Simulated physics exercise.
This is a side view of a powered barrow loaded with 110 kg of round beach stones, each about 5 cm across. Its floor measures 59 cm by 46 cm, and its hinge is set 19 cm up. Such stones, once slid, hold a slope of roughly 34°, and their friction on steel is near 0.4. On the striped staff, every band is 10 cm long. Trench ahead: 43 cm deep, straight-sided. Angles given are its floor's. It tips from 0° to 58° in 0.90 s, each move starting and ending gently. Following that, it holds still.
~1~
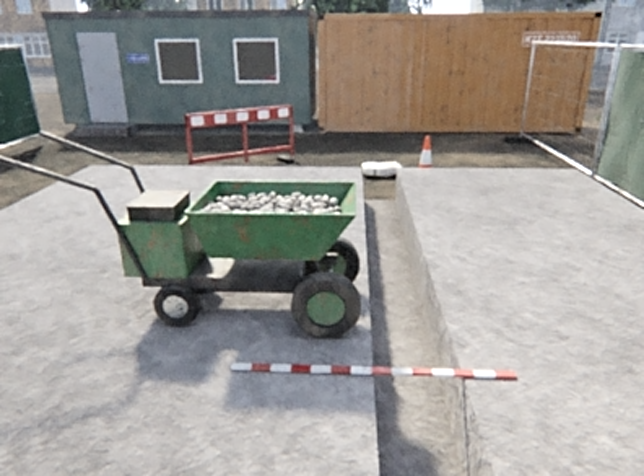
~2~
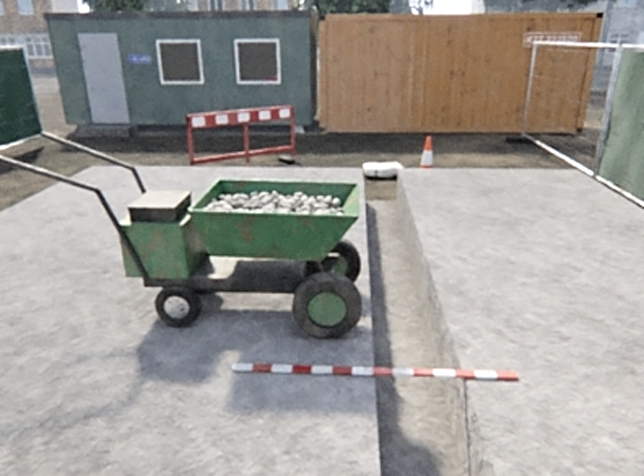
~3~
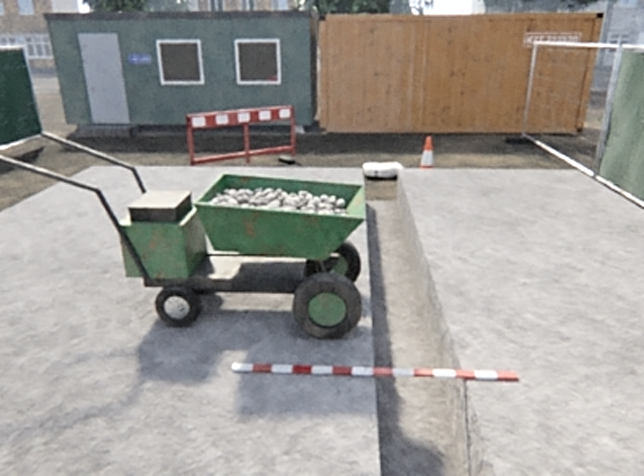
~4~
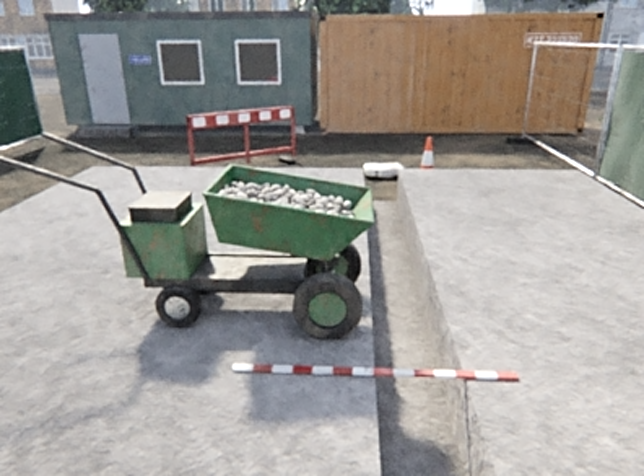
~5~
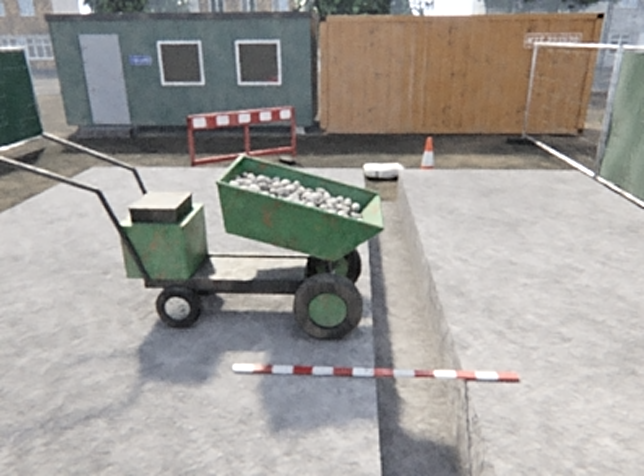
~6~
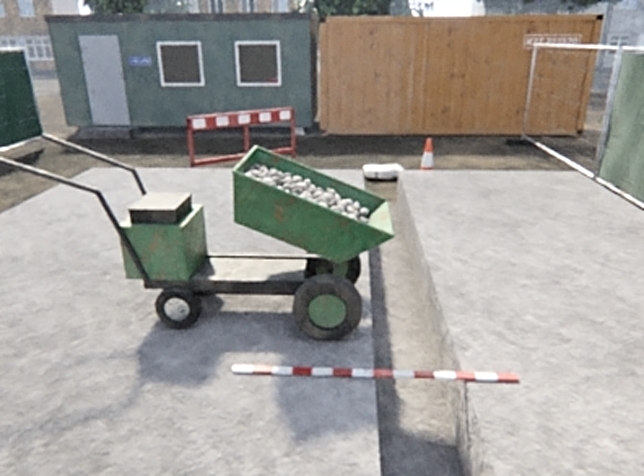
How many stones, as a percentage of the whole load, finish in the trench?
Roughly 27 per cent of the load ends up in the trench.
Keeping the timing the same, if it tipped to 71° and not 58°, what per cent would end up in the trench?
Roughly 30%.
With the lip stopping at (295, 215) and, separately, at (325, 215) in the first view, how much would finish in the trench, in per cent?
Around 70% for the first place and 45% for the second.
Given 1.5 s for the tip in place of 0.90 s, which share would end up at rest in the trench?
Then roughly 35 percent.
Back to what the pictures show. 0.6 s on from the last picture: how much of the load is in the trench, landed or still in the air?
Close to 10 per cent at that time.
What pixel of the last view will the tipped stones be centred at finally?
The middle should be near (469, 315).
Then, 0.3 s after the last picture the floor is at 49°, 100 % in the tray; the foremost stones are at (403, 248).
Then, 0.6 s after the last picture the floor is at 58°, 83 % in the tray, 8 % in the trench, 9 % past the trench; the foremost stones are at (472, 301).
Then, 1.0 s after the last picture the floor is at 58°, 47 % in the tray, 9 % in the trench, 44 % past the trench; the foremost stones are at (560, 314).
Then, 2.9 s after the last picture the floor is at 58°, 26 % in the tray, 27 % in the trench, 46 % past the trench; the foremost stones are past the picture's edge.
